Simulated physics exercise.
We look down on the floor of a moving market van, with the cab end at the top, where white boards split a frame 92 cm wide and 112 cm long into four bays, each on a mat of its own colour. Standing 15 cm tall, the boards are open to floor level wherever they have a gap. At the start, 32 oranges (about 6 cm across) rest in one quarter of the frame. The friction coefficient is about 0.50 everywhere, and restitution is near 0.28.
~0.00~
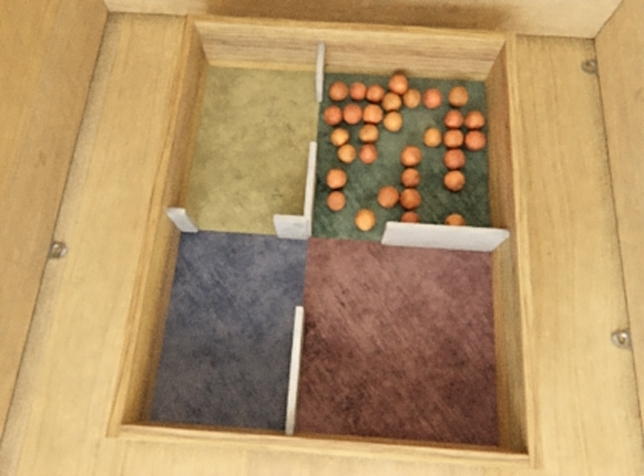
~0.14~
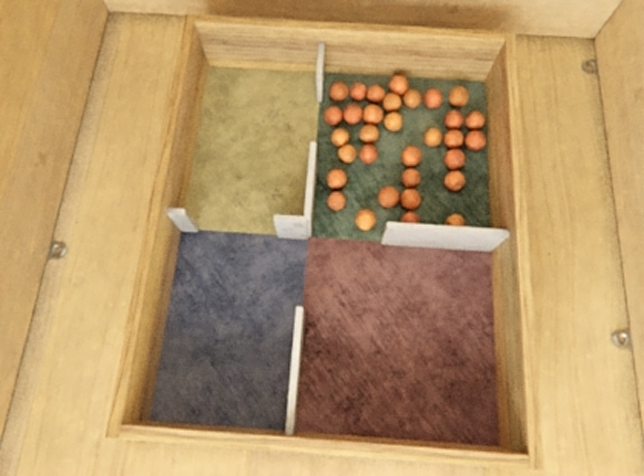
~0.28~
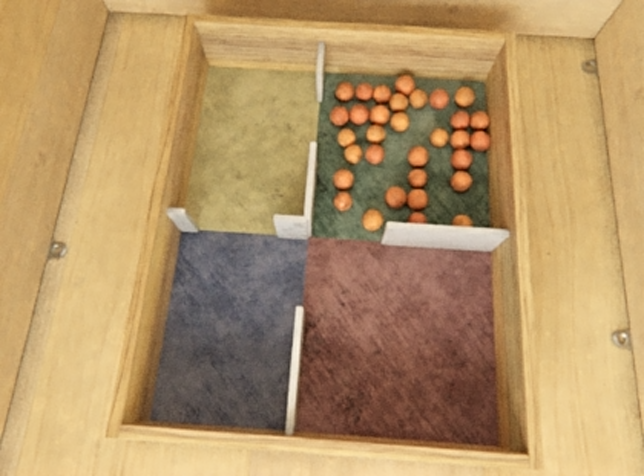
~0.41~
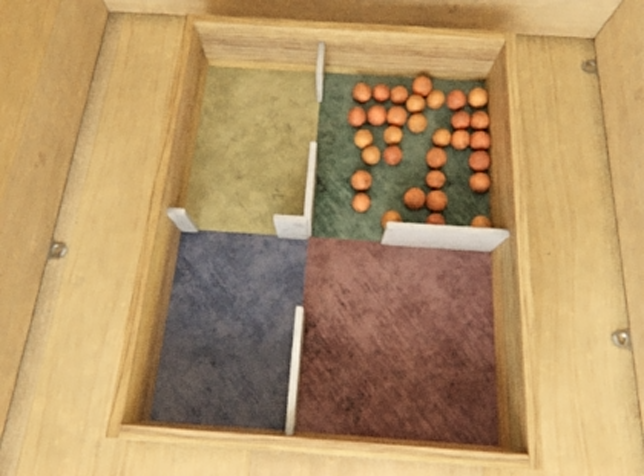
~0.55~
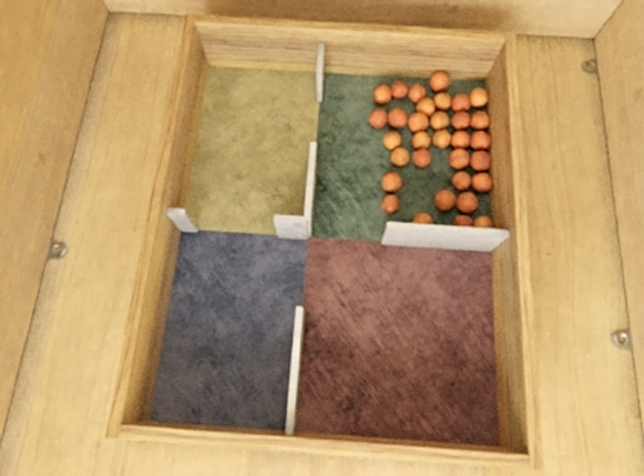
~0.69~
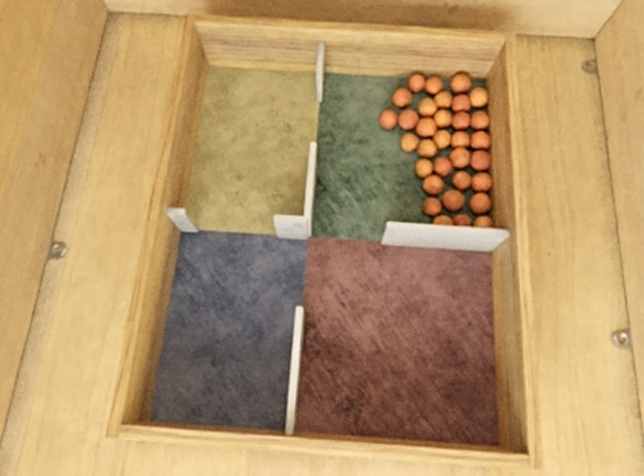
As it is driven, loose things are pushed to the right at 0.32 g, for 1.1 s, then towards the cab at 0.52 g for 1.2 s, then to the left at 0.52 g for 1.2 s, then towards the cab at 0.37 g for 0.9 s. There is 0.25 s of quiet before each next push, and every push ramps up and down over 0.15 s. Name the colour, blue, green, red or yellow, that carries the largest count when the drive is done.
Yellow.
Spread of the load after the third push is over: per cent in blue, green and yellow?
By that time it's blue at 0 percent, green at 50 percent and yellow at 50 percent.
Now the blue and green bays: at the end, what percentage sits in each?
Final shares: Blue at 0, green at 40 percent.
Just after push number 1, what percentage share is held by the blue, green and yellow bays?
You'd see blue holding 0, green holding 100 and yellow holding 0 per cent.
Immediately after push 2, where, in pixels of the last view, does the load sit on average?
Average position: About (437, 118).
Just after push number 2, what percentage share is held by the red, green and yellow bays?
Result, in percent - red: 0, green: 100, yellow: 0.
After push 1 (1.34 s), 32 in the green bay.
After push 2 (2.79 s), 32 in the green bay.
After push 3 (4.24 s), 1 in the blue bay, 15 in the green bay and 16 in the yellow bay.
After push 4 (5.39 s), 12 in the green bay and 20 in the yellow bay.
When it is over (at 6.00 s), 12 in the green bay and 20 in the yellow bay.
